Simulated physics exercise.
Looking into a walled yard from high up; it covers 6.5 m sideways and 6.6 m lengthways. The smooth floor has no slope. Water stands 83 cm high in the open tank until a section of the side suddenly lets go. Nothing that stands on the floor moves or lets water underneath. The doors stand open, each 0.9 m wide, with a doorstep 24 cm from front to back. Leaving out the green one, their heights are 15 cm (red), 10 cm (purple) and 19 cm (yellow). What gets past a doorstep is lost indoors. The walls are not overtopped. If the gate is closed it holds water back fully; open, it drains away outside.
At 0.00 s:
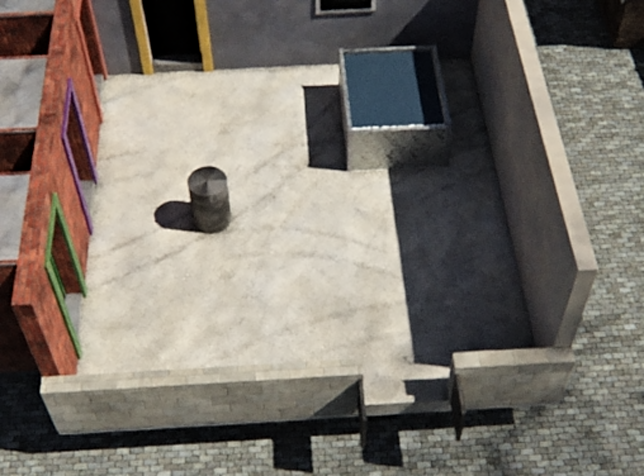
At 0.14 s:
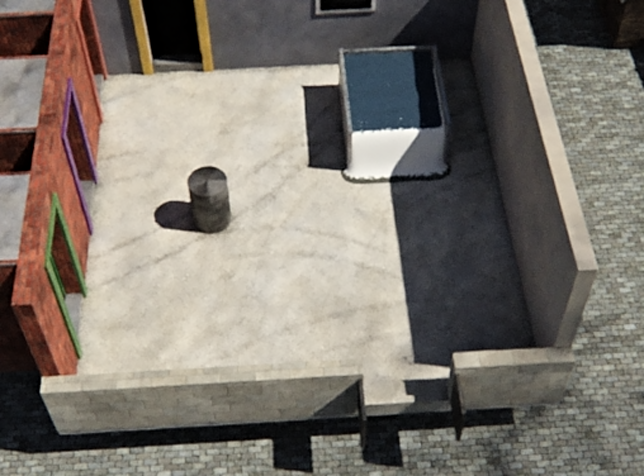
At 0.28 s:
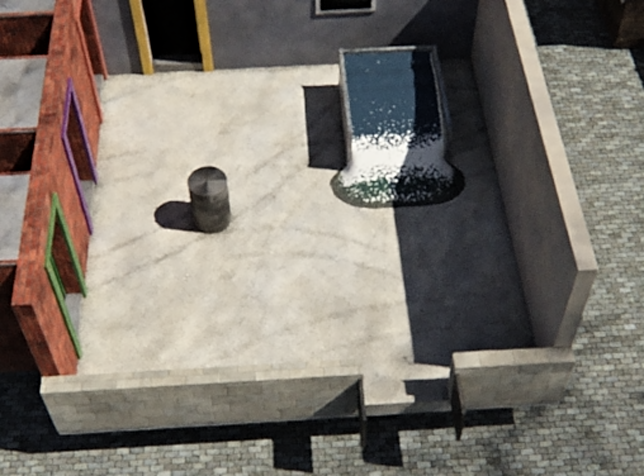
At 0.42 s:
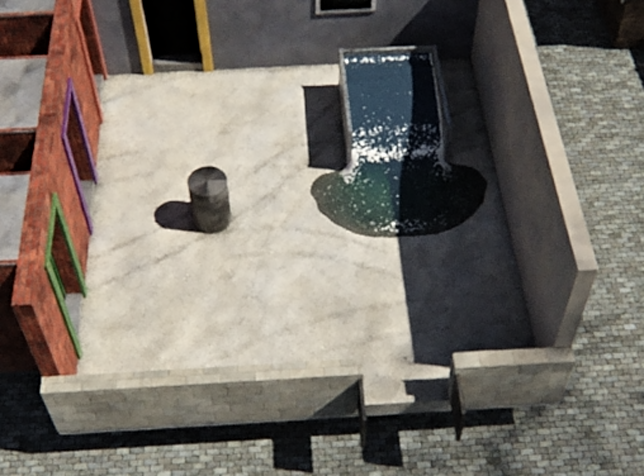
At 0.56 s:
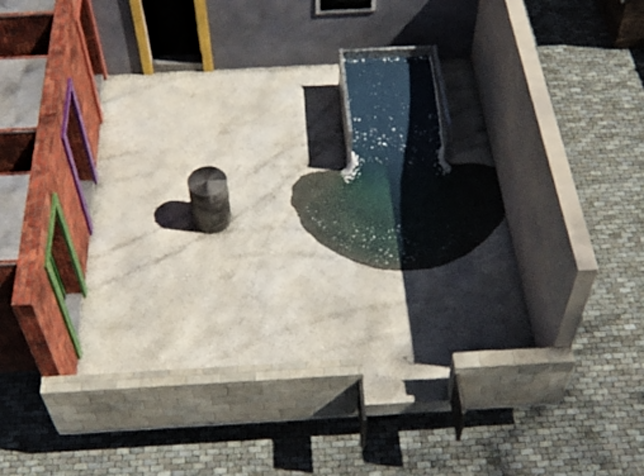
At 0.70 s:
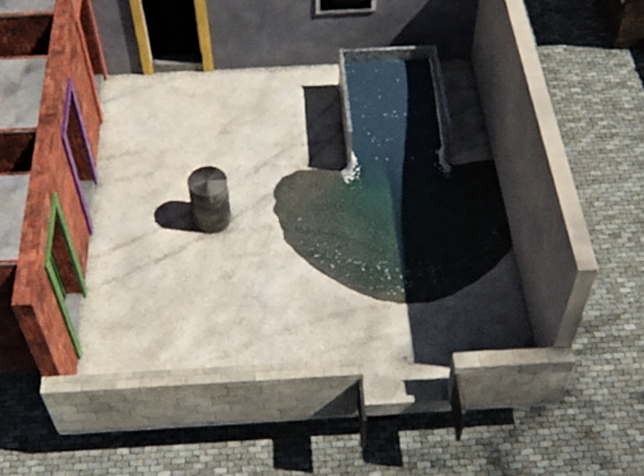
Walled yard seen from above, water pouring from the front of an open tank and spreading across the pale floor in a widening pool.
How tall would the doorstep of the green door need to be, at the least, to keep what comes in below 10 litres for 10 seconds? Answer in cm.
Close to 11.5 cm is just enough.
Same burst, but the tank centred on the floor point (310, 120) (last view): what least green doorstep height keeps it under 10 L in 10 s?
Some 9.5 cm.
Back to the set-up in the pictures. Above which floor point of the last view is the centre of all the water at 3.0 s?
At about (384, 272).
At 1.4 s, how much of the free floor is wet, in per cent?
Near 40 per cent is wet.
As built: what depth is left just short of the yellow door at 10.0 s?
Roughly 8.0 cm deep.
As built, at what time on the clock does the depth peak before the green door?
Near 5.5 s.
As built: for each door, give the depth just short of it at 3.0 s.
In cm: Red 0, purple 0, green 0, yellow 0.
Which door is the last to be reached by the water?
The yellow one.
After 1.4 s water covers 40 % of the floor, deepest (30 cm) near (385, 173); it has not reached the green door.
After 3.0 s water covers 50 % of the floor, deepest (28 cm) near (530, 379); it has not reached the green door.
After 10.0 s water covers 95 % of the floor, deepest (10 cm) near (124, 107); 6 cm at the green door, 2 litres in over its 14 cm doorstep.
At the green door as built, the water arrived by 3.4 s and peaked near 16 cm at 5.6 s.
With a doorstep of 10.5 cm, 16 litres would have come in within the 10 s; with 14 cm, 2 litres. So under 10 litres takes about 11.5 cm.
